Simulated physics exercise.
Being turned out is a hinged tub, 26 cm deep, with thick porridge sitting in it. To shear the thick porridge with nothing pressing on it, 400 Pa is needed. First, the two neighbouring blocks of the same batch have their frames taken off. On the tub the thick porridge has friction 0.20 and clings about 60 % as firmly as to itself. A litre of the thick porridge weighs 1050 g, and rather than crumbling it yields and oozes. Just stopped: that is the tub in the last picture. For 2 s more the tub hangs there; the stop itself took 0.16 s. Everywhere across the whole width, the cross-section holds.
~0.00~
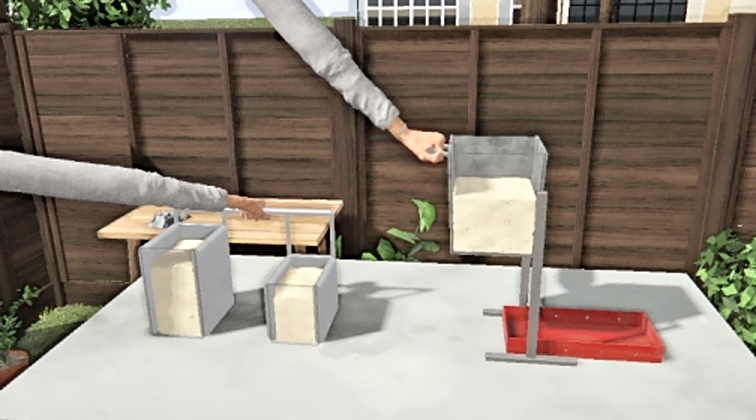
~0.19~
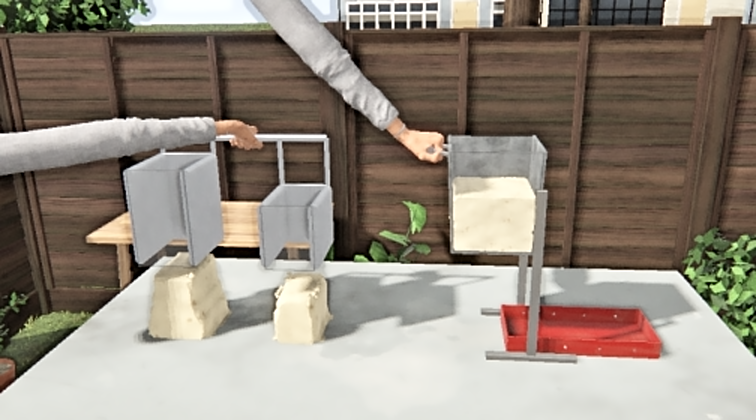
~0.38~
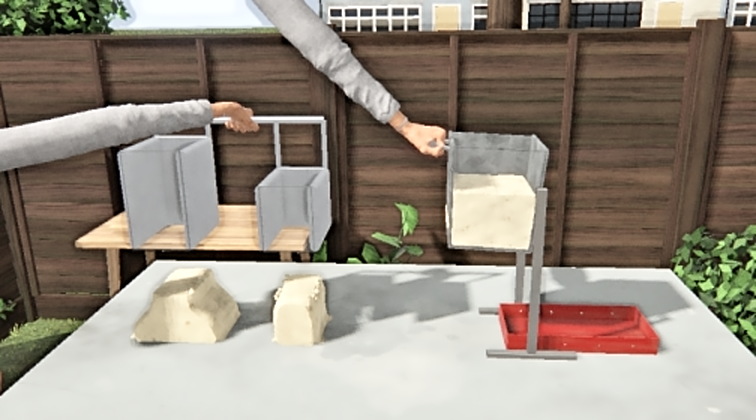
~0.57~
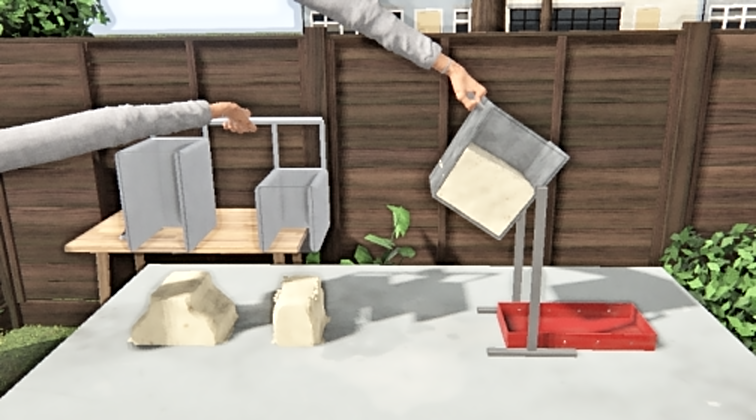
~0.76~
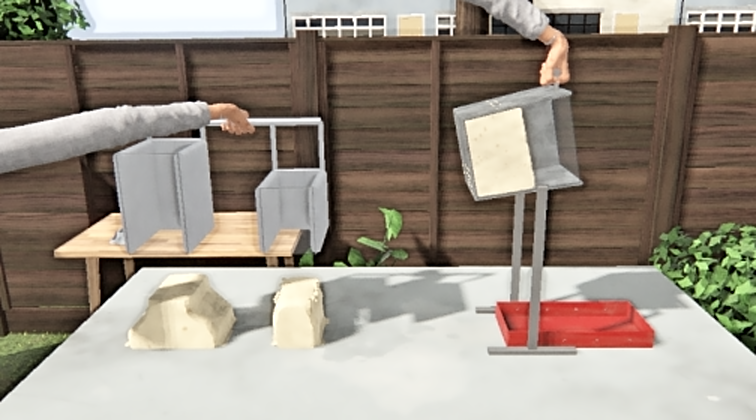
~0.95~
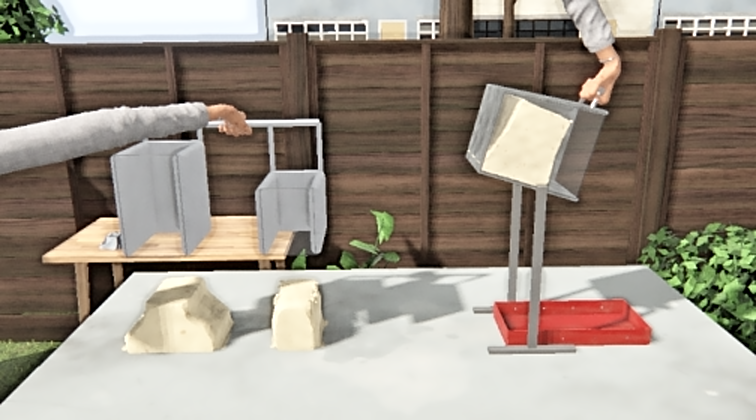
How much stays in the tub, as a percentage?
0 %.
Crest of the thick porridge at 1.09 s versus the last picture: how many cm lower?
Roughly 7 cm.
After 1.09 s, the tub is at 105 degrees and holds 98 %.
After 1.26 s, the tub is at 105 degrees and holds 52 %.
After 1.43 s, the tub is at 105 degrees and holds 31 %.
After 1.60 s, the tub is at 105 degrees and holds 0 %.
After 2.95 s, the tub is at 105 degrees and holds 0 %.
